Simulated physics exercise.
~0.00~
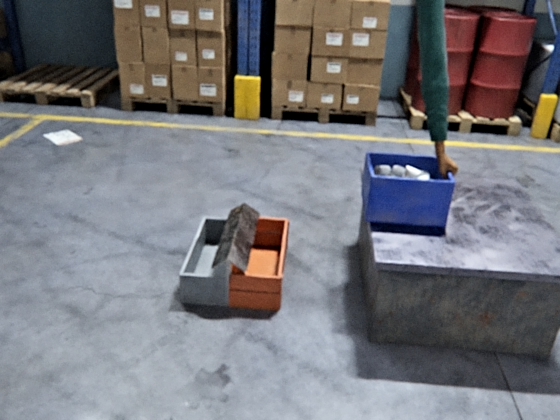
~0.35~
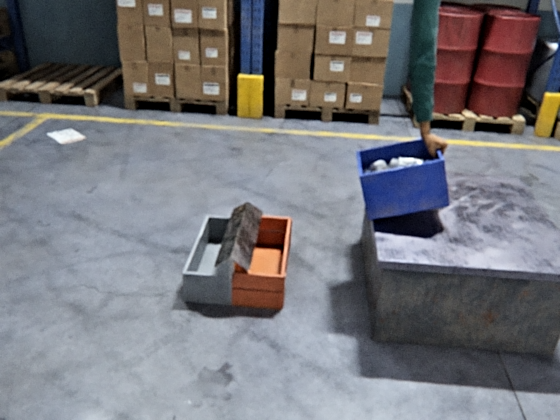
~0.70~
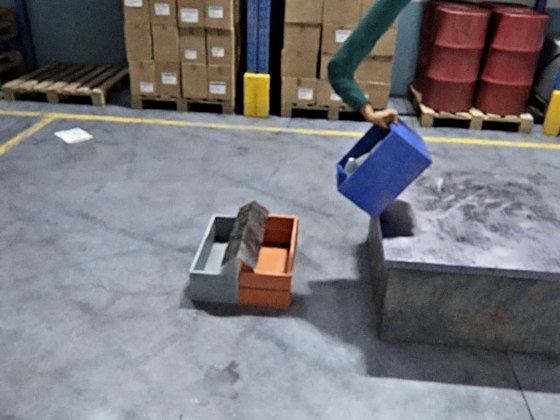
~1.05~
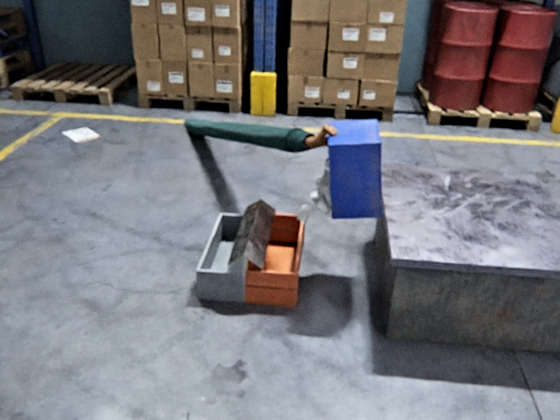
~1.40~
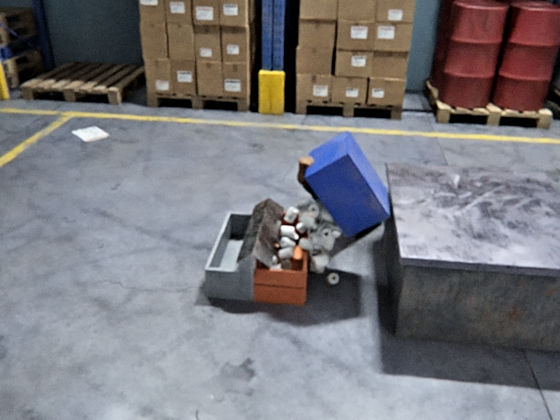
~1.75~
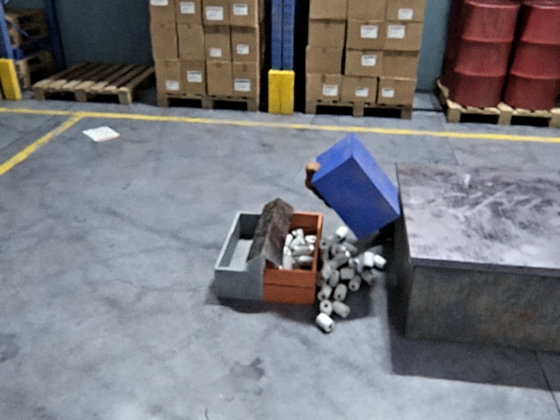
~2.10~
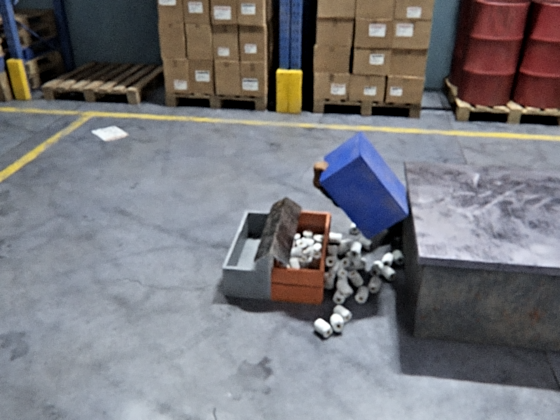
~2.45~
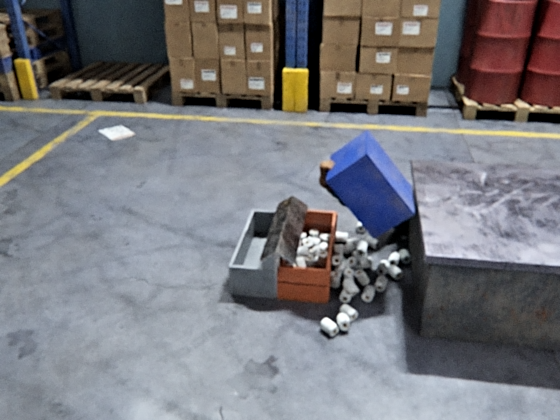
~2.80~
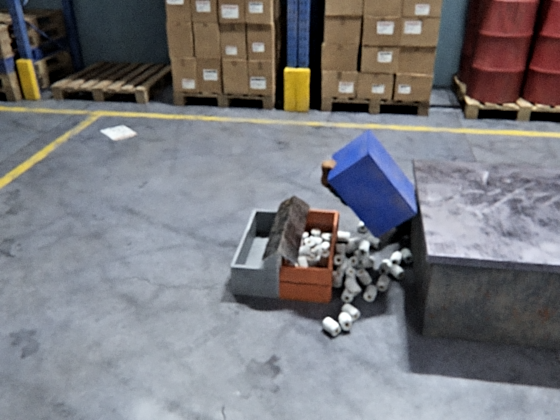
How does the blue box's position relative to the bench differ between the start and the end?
At the start the blue box sits upright on the left end of the bench top. At the end it is tipped steeply over, hanging out past the bench's left edge.
Green-sleeved arm tipping a blue box off a bench, spilling white rolls that end up in the orange bin and on the floor.
